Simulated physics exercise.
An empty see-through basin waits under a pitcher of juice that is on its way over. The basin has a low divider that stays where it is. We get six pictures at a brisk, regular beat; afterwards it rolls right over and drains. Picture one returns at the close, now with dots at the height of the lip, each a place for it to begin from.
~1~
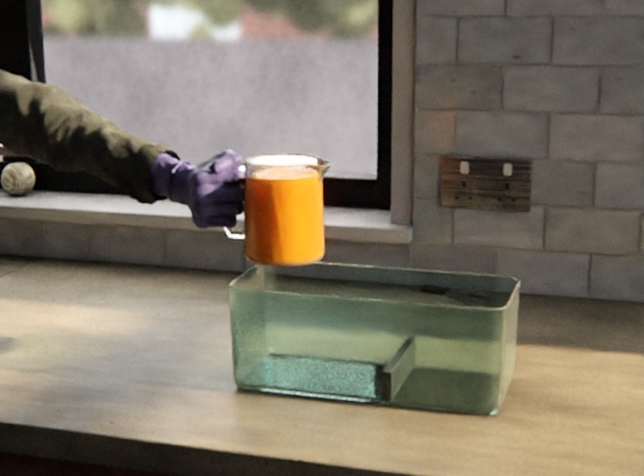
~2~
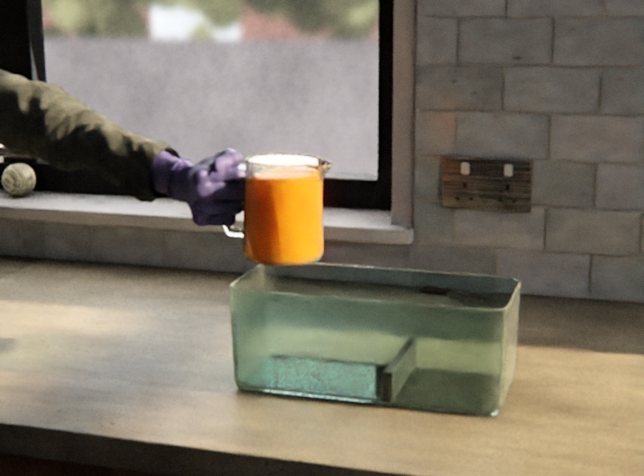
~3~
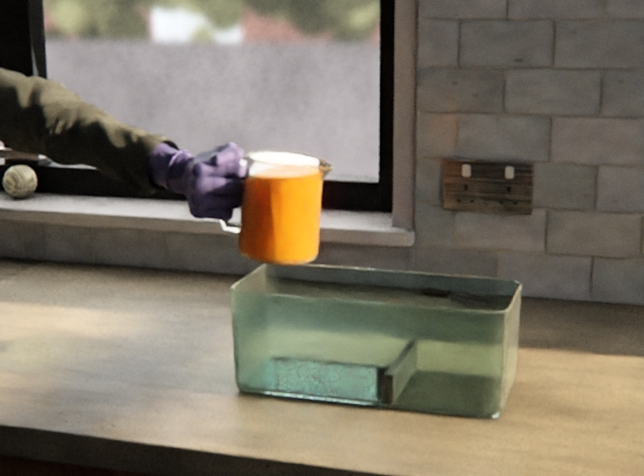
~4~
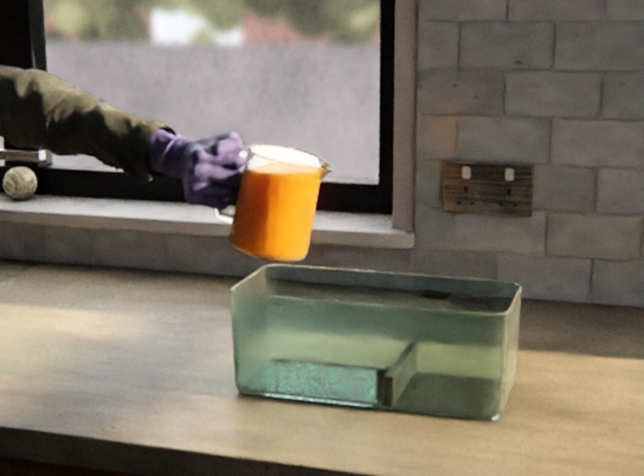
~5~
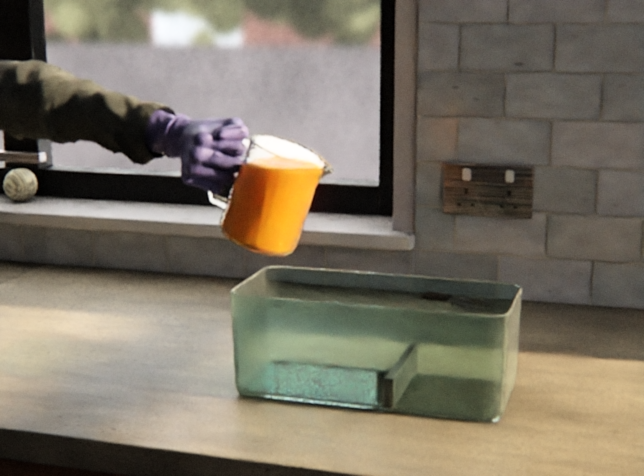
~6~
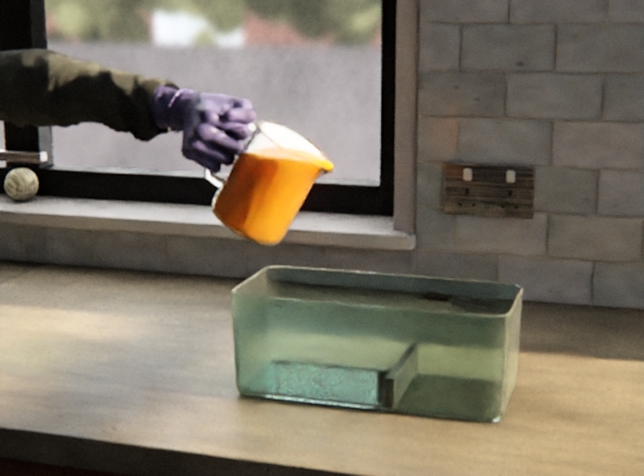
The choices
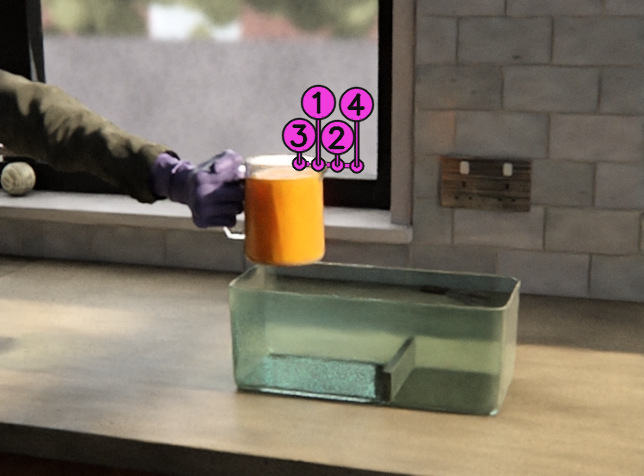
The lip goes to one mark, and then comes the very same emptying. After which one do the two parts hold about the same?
It is 3.
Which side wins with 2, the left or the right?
The right side.
On the marked copy, 1 at (318, 164); 2 at (337, 165); 3 at (299, 163); 4 at (356, 166).
If 1 is chosen, about 25 % ends left of the wall and 72 % right of it.
If 2 is chosen, about 12 % ends left of the wall and 86 % right of it.
If 3 is chosen, about 58 % ends left of the wall and 40 % right of it.
If 4 is chosen, about 22 % ends left of the wall and 76 % right of it.
